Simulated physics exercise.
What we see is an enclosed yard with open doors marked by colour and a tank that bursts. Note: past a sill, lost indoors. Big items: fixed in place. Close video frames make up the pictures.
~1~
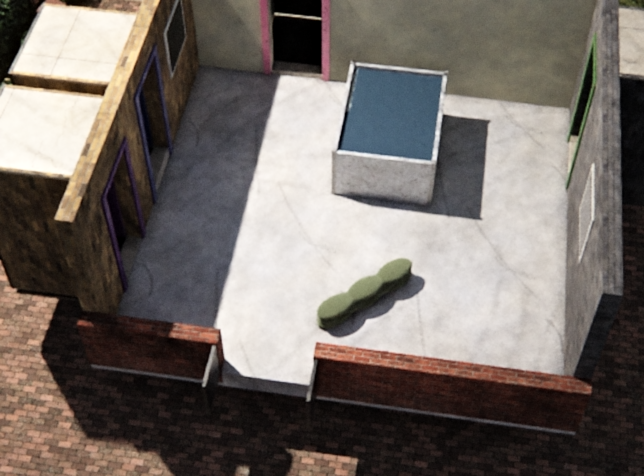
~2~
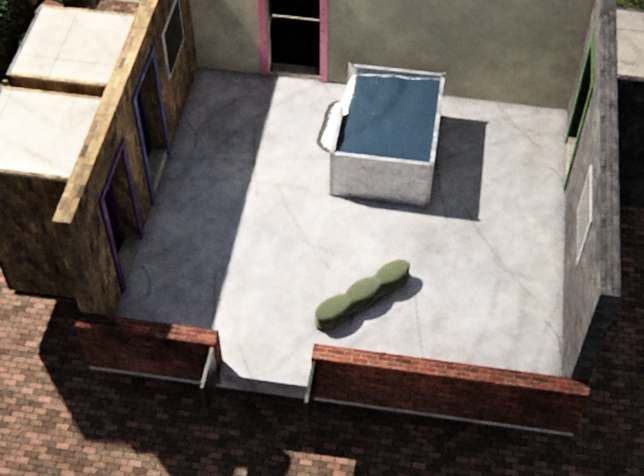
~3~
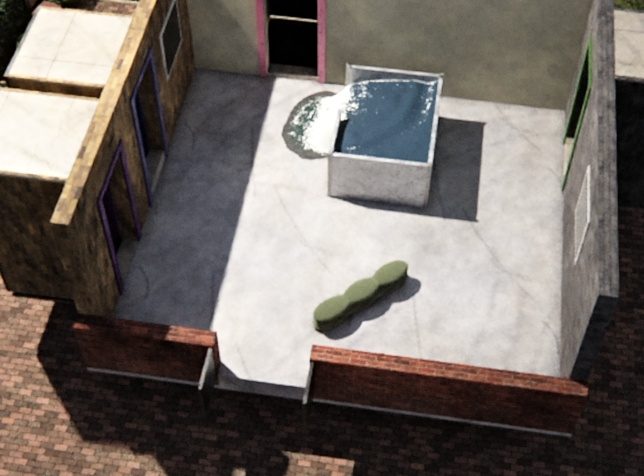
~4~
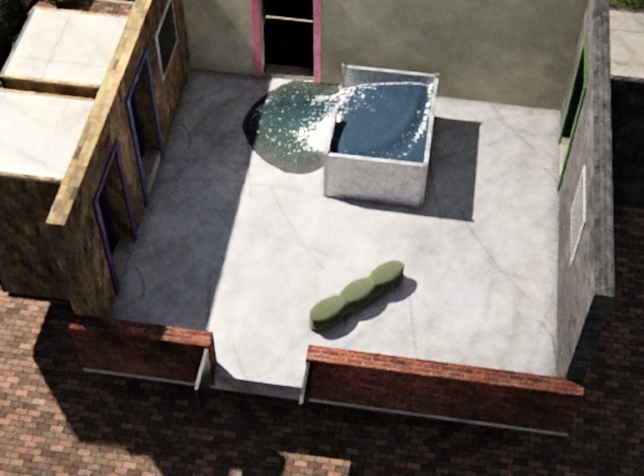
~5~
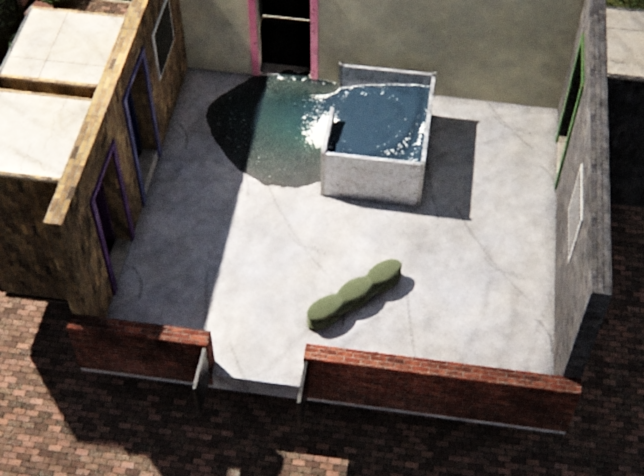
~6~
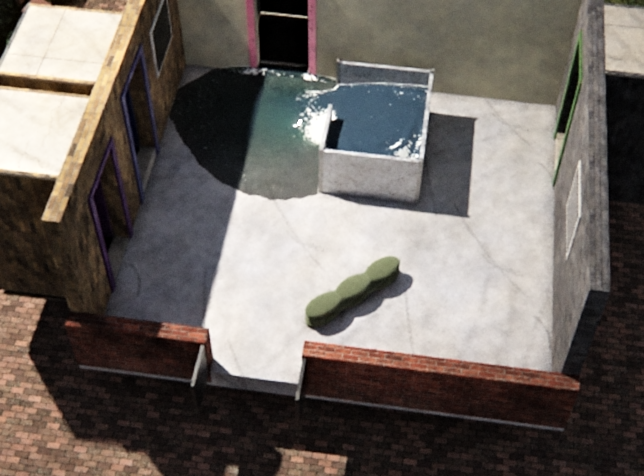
Water bursts from the left side of a raised blue-topped tank in a pale, cracked courtyard, seen from high above as the view drifts very slightly. Brown walls with purple-framed openings stand left, a pink-framed doorway behind, a green-framed opening right, and low red brick walls in front of a green, lumpy hedge-like shape. White, foaming water spreads leftward across the floor, widening into a dark greenish sheet that enters the shadow.
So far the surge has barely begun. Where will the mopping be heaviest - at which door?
At the pink door.
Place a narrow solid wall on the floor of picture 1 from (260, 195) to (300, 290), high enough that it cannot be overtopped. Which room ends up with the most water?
The pink one.
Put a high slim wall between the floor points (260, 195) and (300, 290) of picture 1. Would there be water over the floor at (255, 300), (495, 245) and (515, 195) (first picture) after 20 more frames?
Taking the points in order, they are swamped, spared and spared.
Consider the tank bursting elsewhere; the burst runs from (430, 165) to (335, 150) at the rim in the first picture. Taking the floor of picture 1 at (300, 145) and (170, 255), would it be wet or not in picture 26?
Taking the two spots in turn, they are still bare and wetted.
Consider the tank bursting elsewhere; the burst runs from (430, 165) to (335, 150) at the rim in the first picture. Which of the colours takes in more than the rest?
That would be the one in purple.
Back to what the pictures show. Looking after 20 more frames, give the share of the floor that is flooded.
Close to 45 percent, by my reckoning.
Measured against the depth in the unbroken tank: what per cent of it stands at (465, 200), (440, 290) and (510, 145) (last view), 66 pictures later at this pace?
In order: 2, 2, 6 %.
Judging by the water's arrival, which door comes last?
Bringing up the rear is the green-painted one.
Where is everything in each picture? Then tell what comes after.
The first frame shows the tank at (391, 115) is whole and still.
In the second frame, the front is at a hidden place, out from the gap at (347, 113).
In the third frame, water pours out at (345, 117) and has run to (288, 137).
In the fourth frame, water pours out at (341, 118) and has run to (248, 119).
In the fifth frame, water pours out at (338, 117) and has run to (216, 104).
In the sixth frame, water pours out at (336, 114) and has run to (177, 95).
A moment on, water covers 20 % of the floor; pink door some in, purple door not reached, blue door wet at the sill, nothing in, green door not reached.
Next, water covers 25 % of the floor; pink door a lot in, purple door wet at the sill, nothing in, blue door wet at the sill, nothing in, green door not reached.
Then, water covers 45 % of the floor; pink door a lot in, purple door a trickle in, blue door a trickle in, green door not reached.
Later, water covers 65 % of the floor; pink door a lot in, purple door some in, blue door a trickle in, green door not reached.
In the end, water covers 90 % of the floor; pink door a lot in, purple door some in, blue door a trickle in, green door wet at the sill, nothing in; the pink door has let in the most.
